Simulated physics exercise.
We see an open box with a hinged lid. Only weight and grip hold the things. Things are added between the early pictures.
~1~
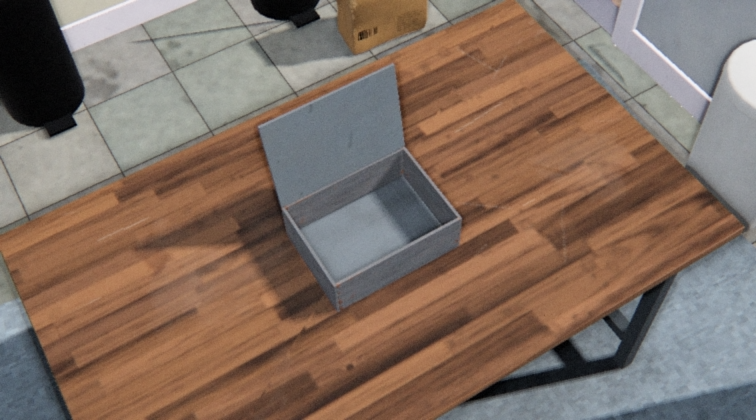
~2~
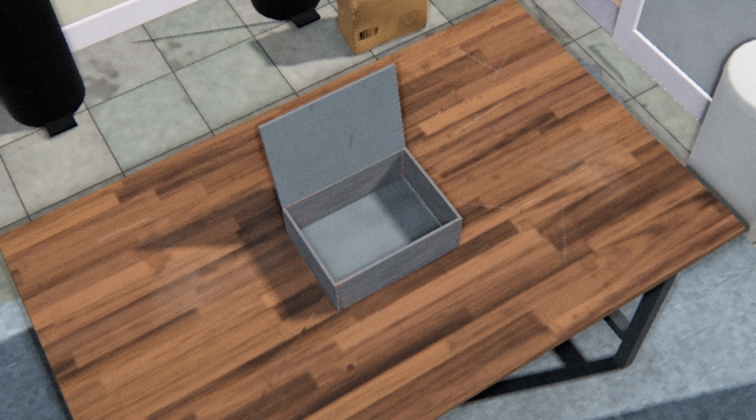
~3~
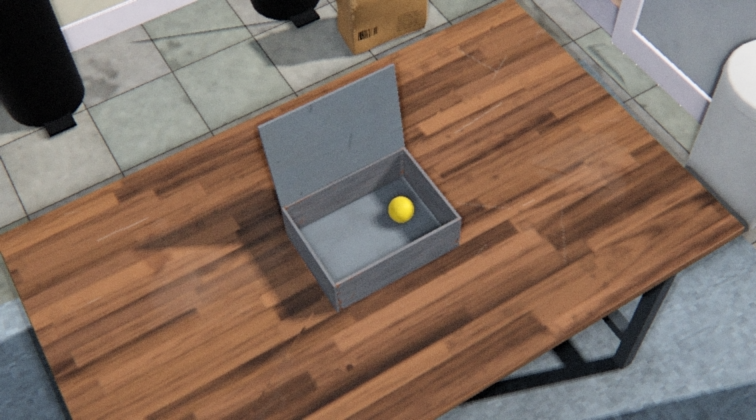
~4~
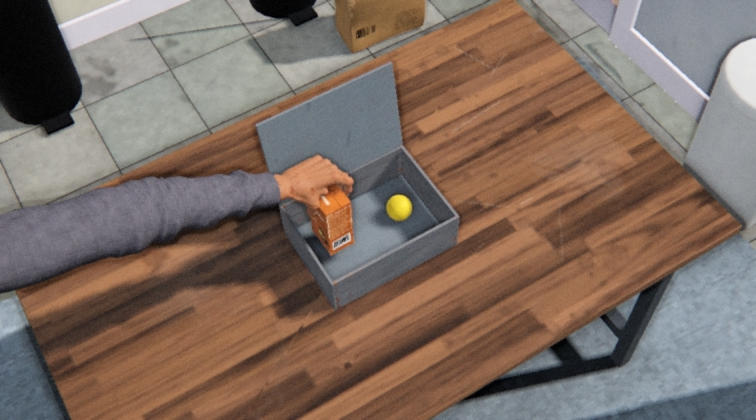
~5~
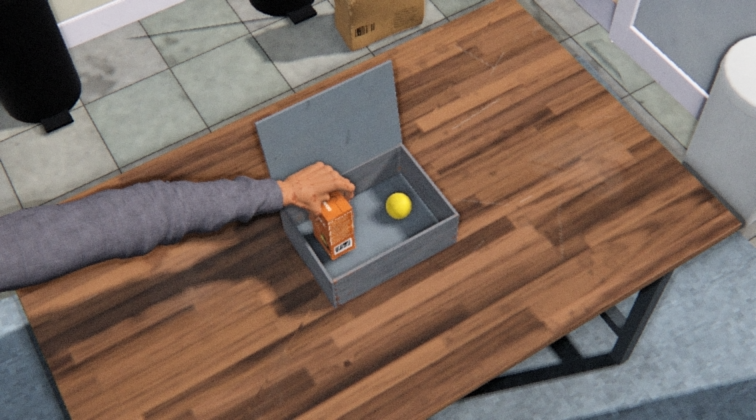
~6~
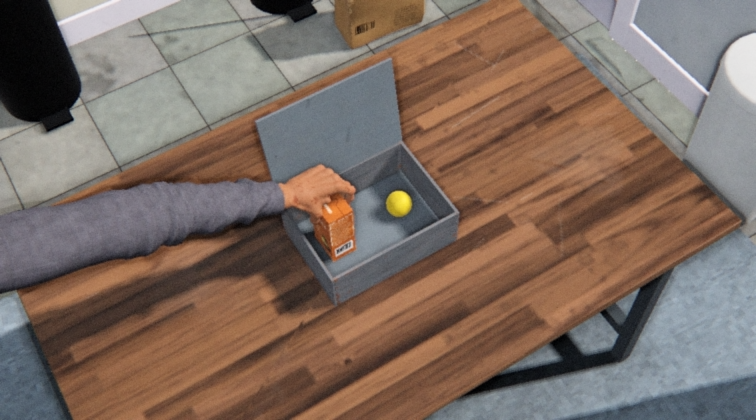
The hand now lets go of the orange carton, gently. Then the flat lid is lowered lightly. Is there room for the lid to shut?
As it turns out, it is held up.
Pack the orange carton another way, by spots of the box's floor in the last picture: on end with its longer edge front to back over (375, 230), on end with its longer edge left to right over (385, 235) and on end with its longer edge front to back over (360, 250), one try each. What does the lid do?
First try: It stays ajar; second try: It stays ajar; third try: It is held up.
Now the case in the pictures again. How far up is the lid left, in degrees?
Some 45° above the rim.
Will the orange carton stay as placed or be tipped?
The orange carton stays as placed.
Then, 1.00 s after the last picture, lid starting down.
Then, 1.30 s after the last picture, lid 78° above the rim.
Then, 1.50 s after the last picture, lid 66° above the rim.
Then, 1.70 s after the last picture, lid 52° above the rim.
At rest, lid 45° above the rim; both in place. Seen from the same camera at the end, orange carton near (333, 224).
